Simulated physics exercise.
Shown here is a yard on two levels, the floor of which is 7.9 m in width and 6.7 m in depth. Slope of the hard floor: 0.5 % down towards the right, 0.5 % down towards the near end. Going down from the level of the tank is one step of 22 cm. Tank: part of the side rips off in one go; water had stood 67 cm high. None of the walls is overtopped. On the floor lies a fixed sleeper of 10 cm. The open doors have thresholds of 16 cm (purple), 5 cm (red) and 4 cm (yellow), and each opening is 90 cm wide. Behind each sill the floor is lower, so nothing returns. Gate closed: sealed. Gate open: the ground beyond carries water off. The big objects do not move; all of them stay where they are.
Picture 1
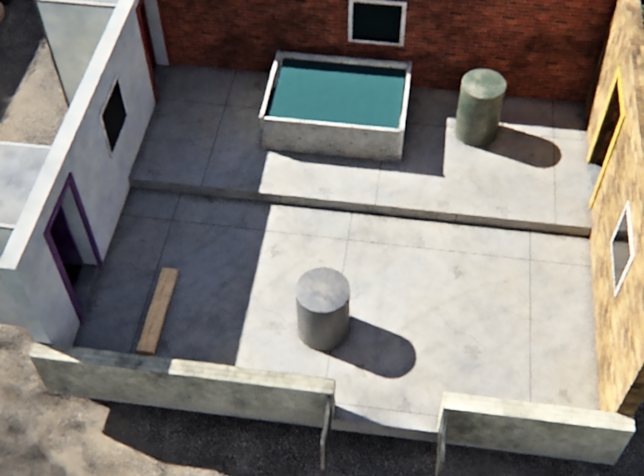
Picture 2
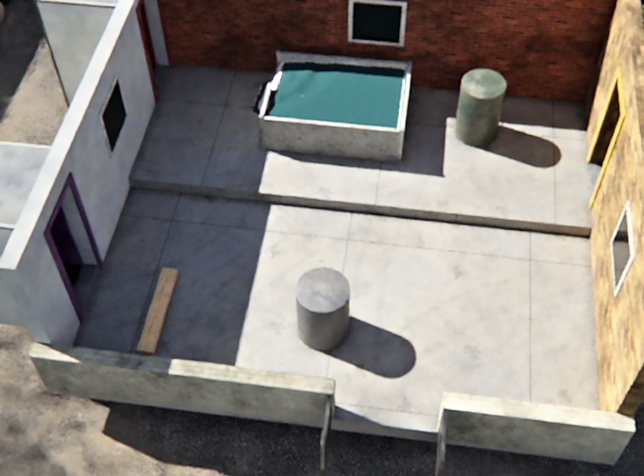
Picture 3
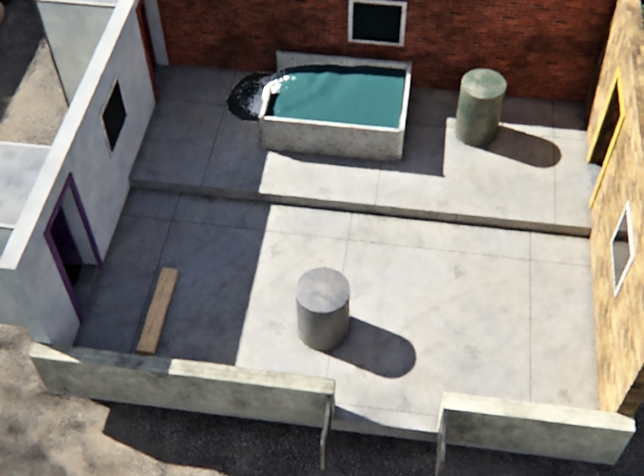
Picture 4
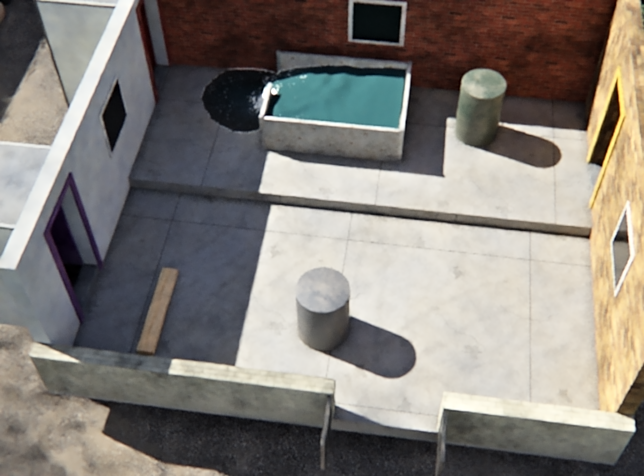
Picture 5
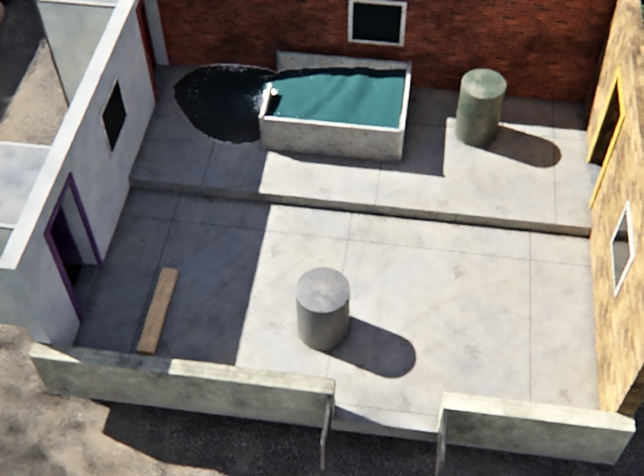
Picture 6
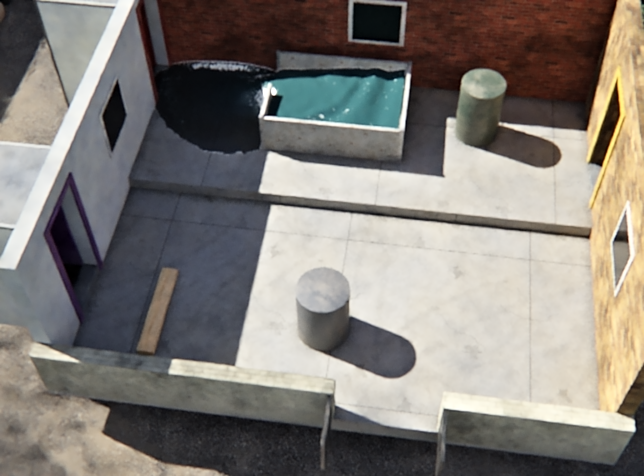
Water pours from the left end of the tank and spreads across the upper floor.
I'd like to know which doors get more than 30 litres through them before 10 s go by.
In order: At the purple door the water falls short of the limit; at the red door the water tops the limit; at the yellow door the water falls short of the limit.
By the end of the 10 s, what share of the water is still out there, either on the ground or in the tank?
About 58 percent of the water remains.
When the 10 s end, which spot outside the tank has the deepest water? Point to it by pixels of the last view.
In the last picture, around (160, 94).
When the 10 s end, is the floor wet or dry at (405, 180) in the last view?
Not yet touched.
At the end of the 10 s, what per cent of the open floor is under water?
Around 50 per cent wet.
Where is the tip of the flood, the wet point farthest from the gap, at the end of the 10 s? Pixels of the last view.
(540, 429).
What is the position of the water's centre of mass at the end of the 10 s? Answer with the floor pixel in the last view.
Near (269, 192).
A moment later water covers 10 % of the floor and is deepest (35 cm) near (167, 75); purple door not reached, red door 22 cm at the sill, 98 L in, yellow door not reached.
Soon after water covers 15 % of the floor and is deepest (32 cm) near (165, 81); purple door not reached, red door 31 cm at the sill, 322 L in, yellow door not reached.
Next water covers 25 % of the floor and is deepest (26 cm) near (165, 81); purple door 3 cm at the sill, 0 L in, red door 24 cm at the sill, 605 L in, yellow door not reached.
Later on water covers 35 % of the floor and is deepest (18 cm) near (165, 81); purple door 3 cm at the sill, 0 L in, red door 18 cm at the sill, 885 L in, yellow door not reached.
At the end water covers 50 % of the floor and is deepest (11 cm) near (160, 94); purple door 9 cm at the sill, 0 L in, red door 10 cm at the sill, 1045 L in, yellow door not reached.
